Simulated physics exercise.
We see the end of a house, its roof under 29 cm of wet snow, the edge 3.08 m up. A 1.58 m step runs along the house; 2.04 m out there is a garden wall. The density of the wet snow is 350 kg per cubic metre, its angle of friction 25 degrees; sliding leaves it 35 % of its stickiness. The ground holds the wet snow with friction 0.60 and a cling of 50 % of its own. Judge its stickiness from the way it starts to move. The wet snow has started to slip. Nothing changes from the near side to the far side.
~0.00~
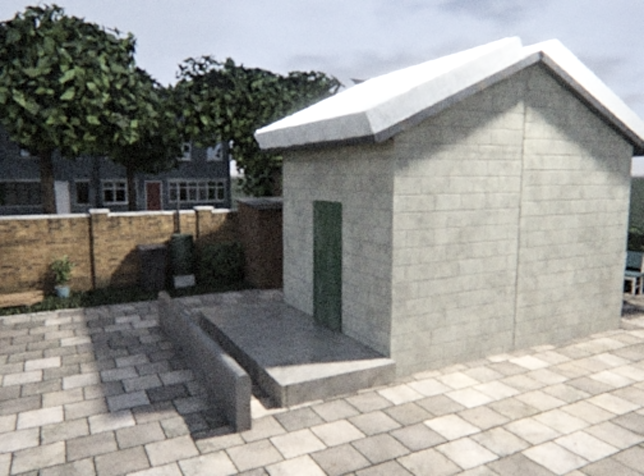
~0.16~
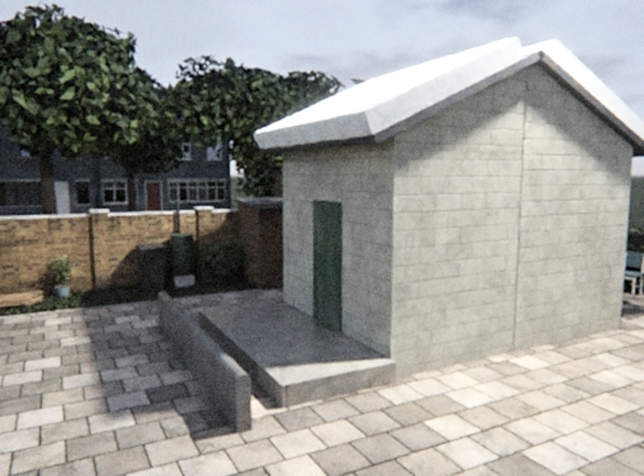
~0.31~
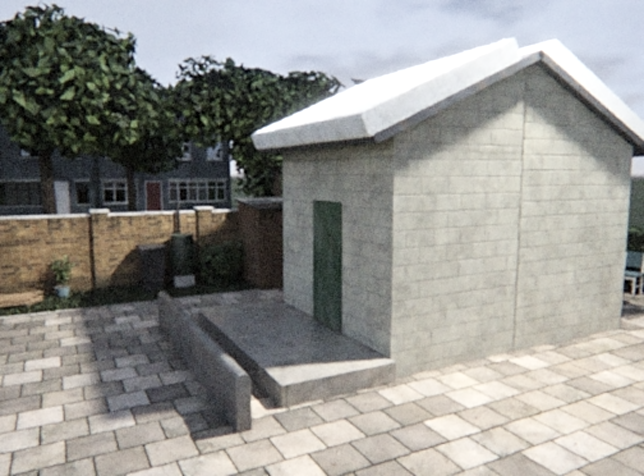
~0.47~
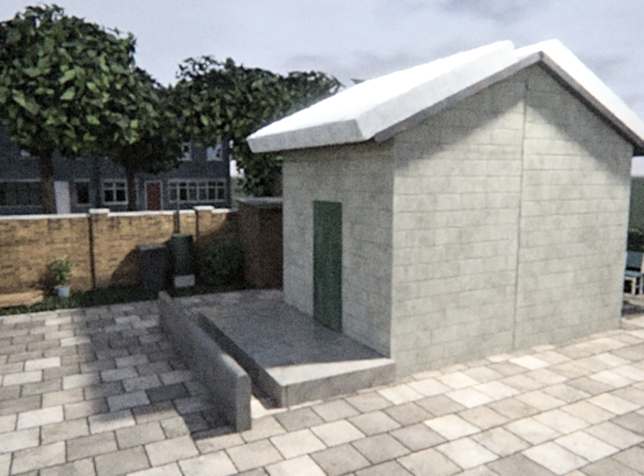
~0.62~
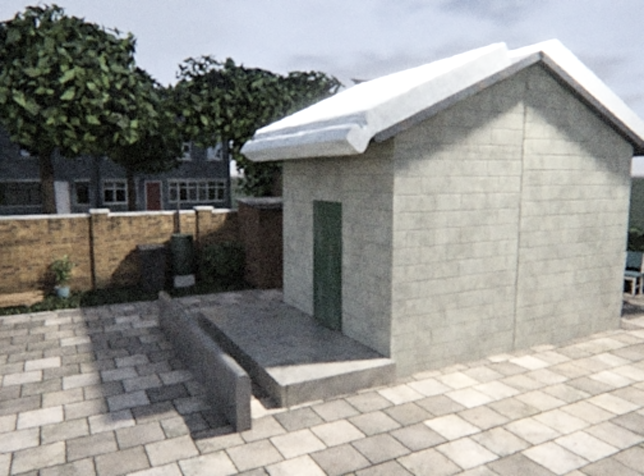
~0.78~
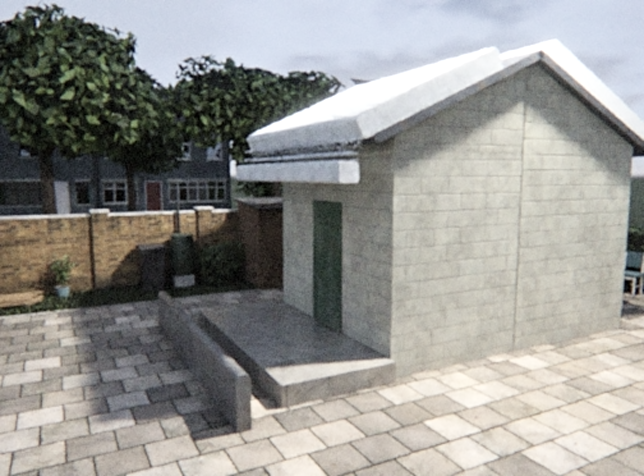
Wet snow sliding slowly down the roof of a grey block house, its lower edge cracking and drooping over the eaves.
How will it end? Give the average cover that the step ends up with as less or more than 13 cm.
The average cover that the step ends up with is more than 13 cm.
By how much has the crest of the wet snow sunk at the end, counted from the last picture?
About 3.5 m.
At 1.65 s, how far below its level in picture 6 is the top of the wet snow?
About 0.7 m.
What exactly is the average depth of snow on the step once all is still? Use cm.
Some 19 cm.
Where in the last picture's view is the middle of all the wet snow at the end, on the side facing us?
At about (258, 384).
After 1.18 s, 78 % of the snow is still up on the roof and 22 % is falling or down.
After 1.65 s, 47 % of the snow is still up on the roof and 53 % is falling or down.
After 2.13 s, none of the snow is still up on the roof and all is falling or down.
After 2.60 s, none of the snow is still up on the roof and all is falling or down.
After 3.30 s, at the end, none of the snow is still up on the roof and the snow on the step is 19 cm deep on average.
